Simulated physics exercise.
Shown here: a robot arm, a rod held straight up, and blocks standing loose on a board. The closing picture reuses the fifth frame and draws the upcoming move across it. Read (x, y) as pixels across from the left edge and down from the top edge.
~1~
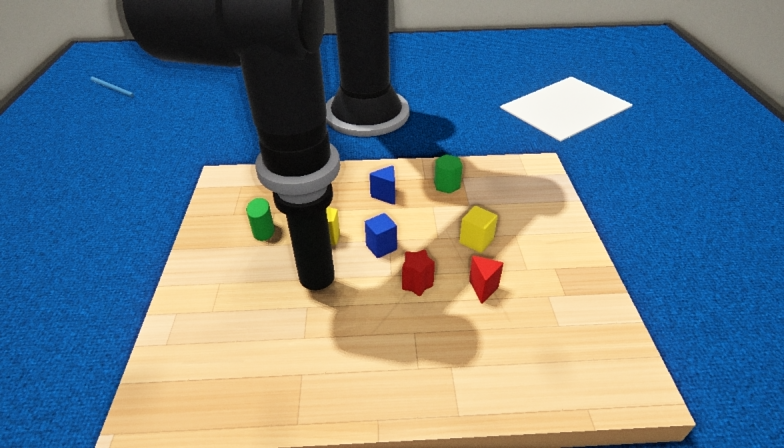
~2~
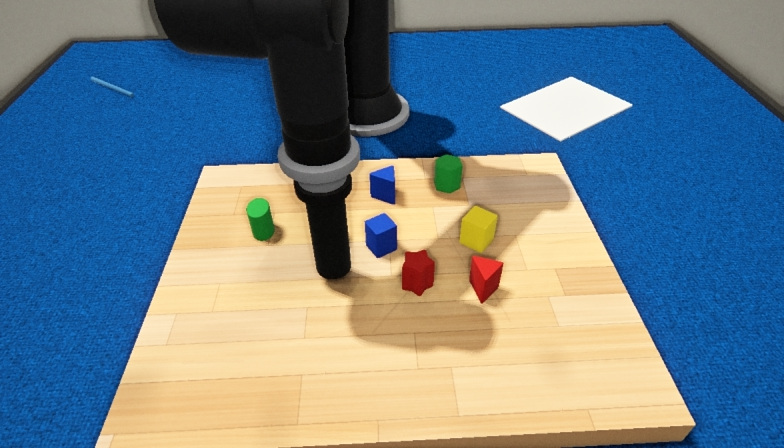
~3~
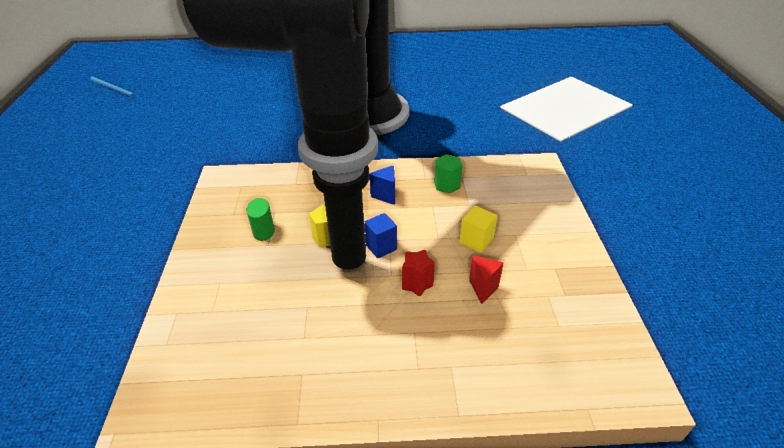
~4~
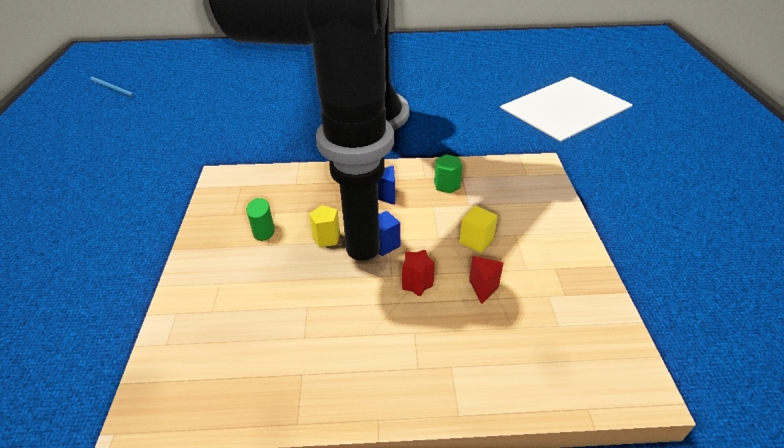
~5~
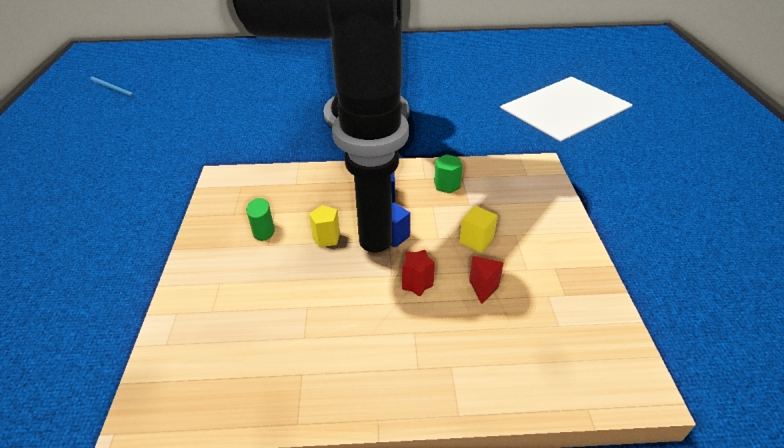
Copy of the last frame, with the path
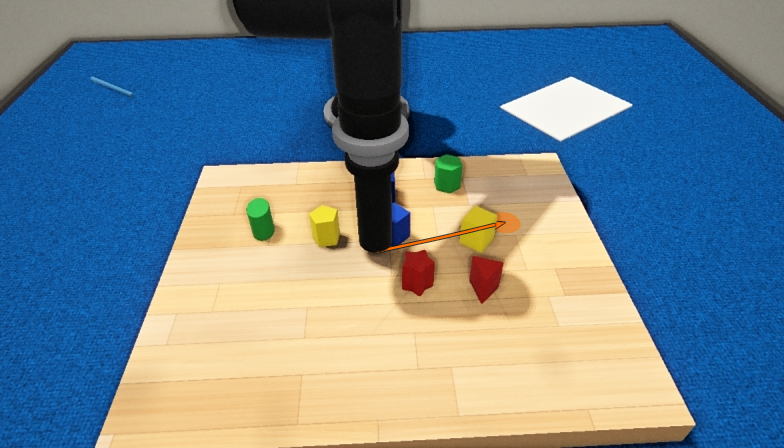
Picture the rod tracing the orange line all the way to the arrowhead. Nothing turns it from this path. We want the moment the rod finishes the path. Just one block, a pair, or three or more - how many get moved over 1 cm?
The push will move two blocks.
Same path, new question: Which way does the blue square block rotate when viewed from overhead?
The block spins anticlockwise.
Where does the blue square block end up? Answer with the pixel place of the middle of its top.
So, by the moment the path ends, you'll find the top centre of the blue square block at (419, 199).
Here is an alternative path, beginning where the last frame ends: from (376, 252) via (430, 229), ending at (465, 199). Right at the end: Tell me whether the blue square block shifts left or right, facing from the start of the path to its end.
It shifts leftward.
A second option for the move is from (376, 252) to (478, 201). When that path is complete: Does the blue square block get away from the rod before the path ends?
Short answer: Yes.
Path on the board, from (376, 252) directly to (505, 222).
What follows on the original path. One third of the way, rod at (422, 231); blue square block at (418, 199), turned 55° anticlockwise.
Two thirds of the way, rod at (466, 222); blue square block at (419, 199), turned 60° anticlockwise; yellow square block at (496, 218).
At the end, rod at (507, 212); blue square block at (419, 199), turned 60° anticlockwise; red star-shaped block in place; yellow square block at (512, 220), turned 30° clockwise.
